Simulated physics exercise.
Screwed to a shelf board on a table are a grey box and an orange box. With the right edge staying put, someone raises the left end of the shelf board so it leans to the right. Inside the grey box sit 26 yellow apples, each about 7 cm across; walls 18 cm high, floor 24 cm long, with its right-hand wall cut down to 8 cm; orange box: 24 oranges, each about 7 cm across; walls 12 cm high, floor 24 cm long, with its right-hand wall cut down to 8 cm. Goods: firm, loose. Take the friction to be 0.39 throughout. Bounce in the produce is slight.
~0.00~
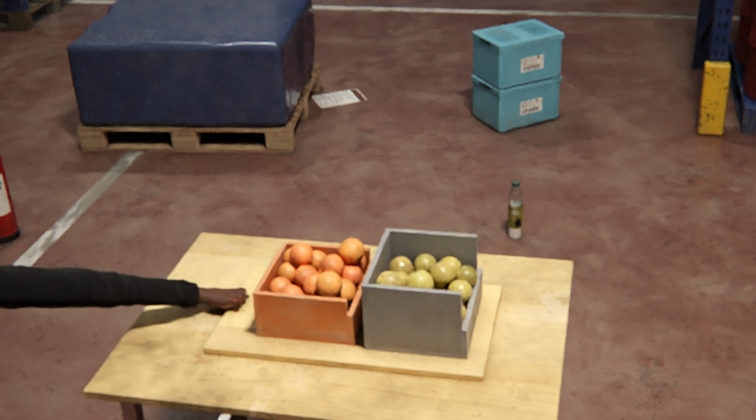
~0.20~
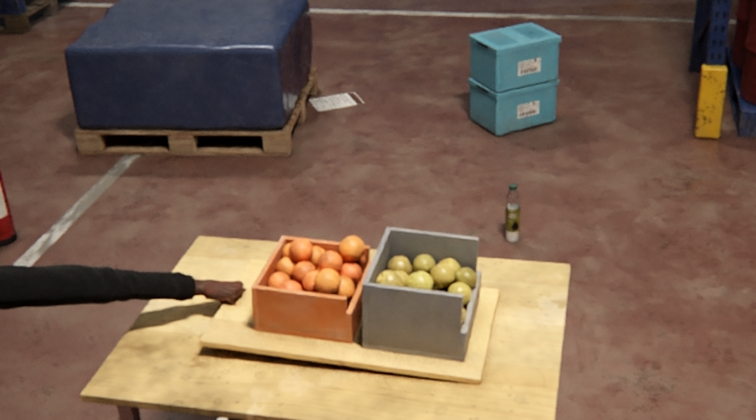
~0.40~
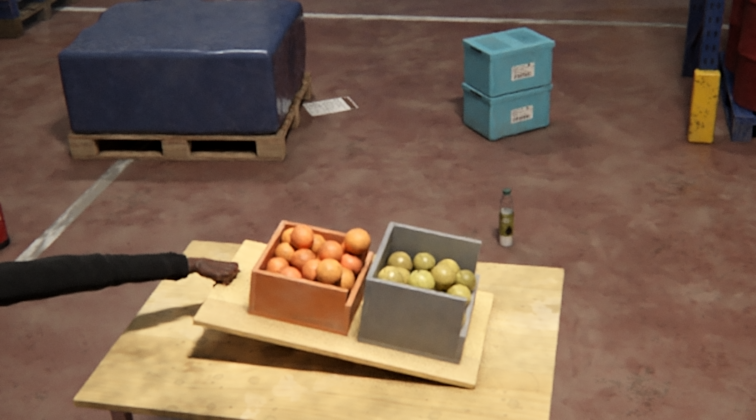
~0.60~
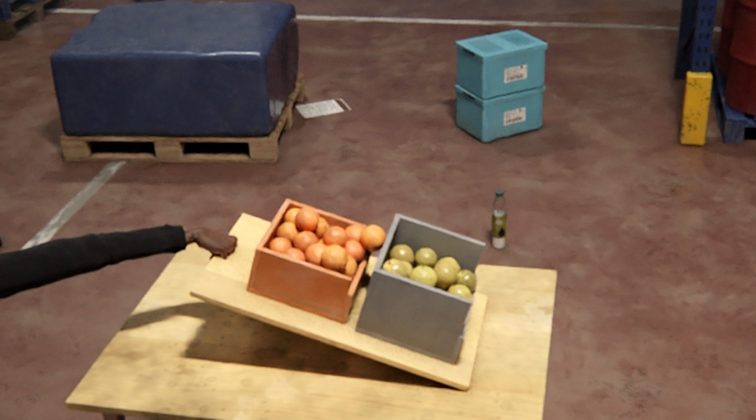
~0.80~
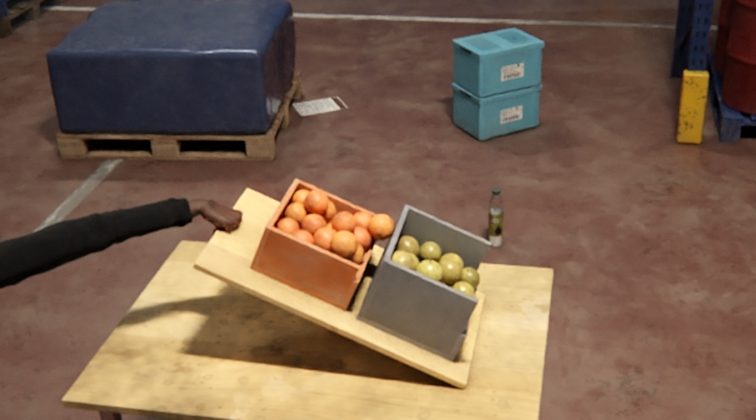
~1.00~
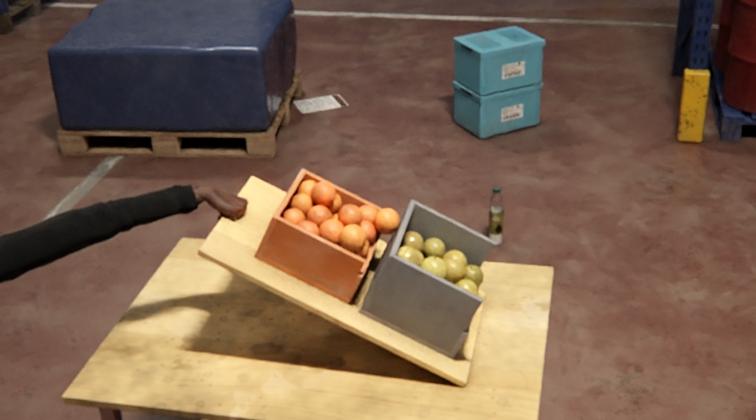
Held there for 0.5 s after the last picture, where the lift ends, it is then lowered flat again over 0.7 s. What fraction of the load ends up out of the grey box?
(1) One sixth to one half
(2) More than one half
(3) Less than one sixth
Less than one sixth (3).
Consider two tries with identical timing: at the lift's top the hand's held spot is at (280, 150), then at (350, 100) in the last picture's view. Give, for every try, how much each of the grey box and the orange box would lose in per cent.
First try, then second: The grey box sheds 40 then 60 per cent, and the orange box sheds 0 then 20 per cent.
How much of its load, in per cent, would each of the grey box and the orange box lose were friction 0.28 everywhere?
Then the grey box sheds 0 per cent, while the orange box sheds 0 per cent.
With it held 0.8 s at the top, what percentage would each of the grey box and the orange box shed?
Grey box: 0%, orange box: 0%.
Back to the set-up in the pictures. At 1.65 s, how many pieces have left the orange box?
At that moment the orange box count out stands near 0.
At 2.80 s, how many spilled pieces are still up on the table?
Roughly 0.
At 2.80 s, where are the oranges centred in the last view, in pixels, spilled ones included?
Near (302, 287).
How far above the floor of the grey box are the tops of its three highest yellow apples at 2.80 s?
It stands close to 15 cm high.
After 1.29 s, tilt 26°; the grey box has all 26 and the orange box has all 24.
After 1.65 s, tilt 23°; the grey box has all 26 and the orange box has all 24.
After 2.15 s, tilt 0°; the grey box has all 26 and the orange box has all 24.
Final count (at 2.80 s), the grey box has all 26 and the orange box has all 24. Asked share, 0 of 26, 0 per cent.
